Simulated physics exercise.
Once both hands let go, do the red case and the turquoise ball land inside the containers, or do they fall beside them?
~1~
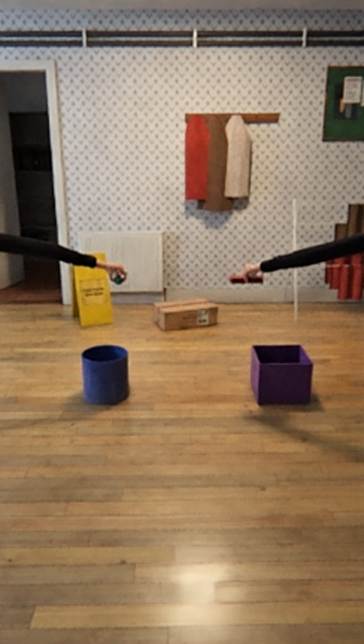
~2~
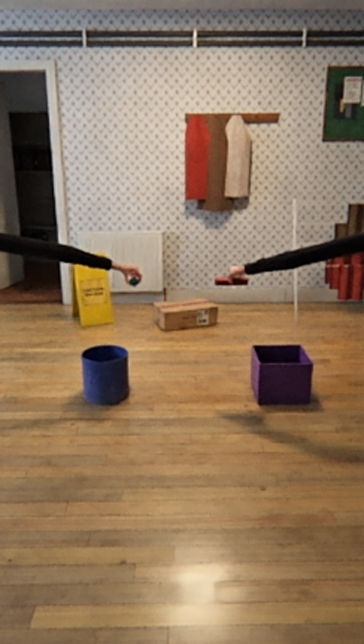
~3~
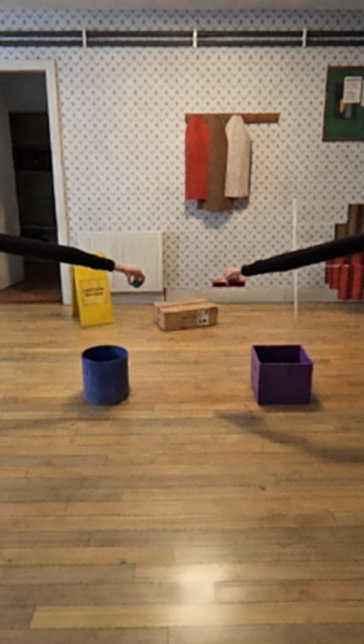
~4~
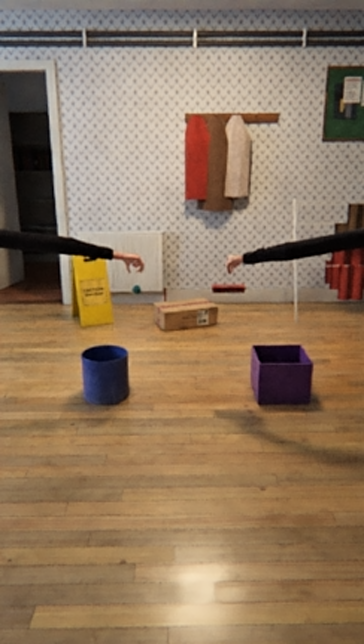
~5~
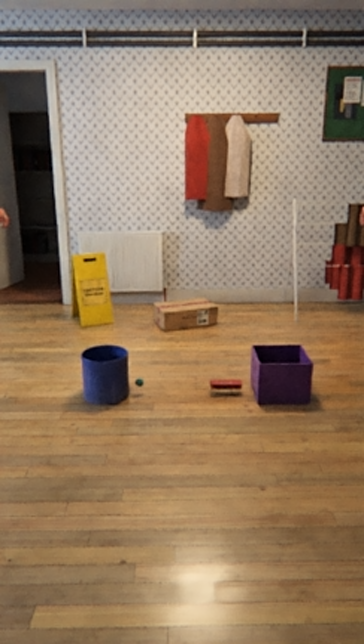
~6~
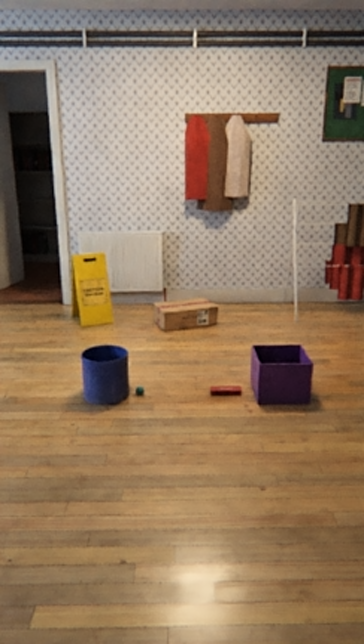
They both fall beside the containers. The turquoise ball ends up on the floor just right of the blue bin, and the red case lies on the floor to the left of the purple crate.
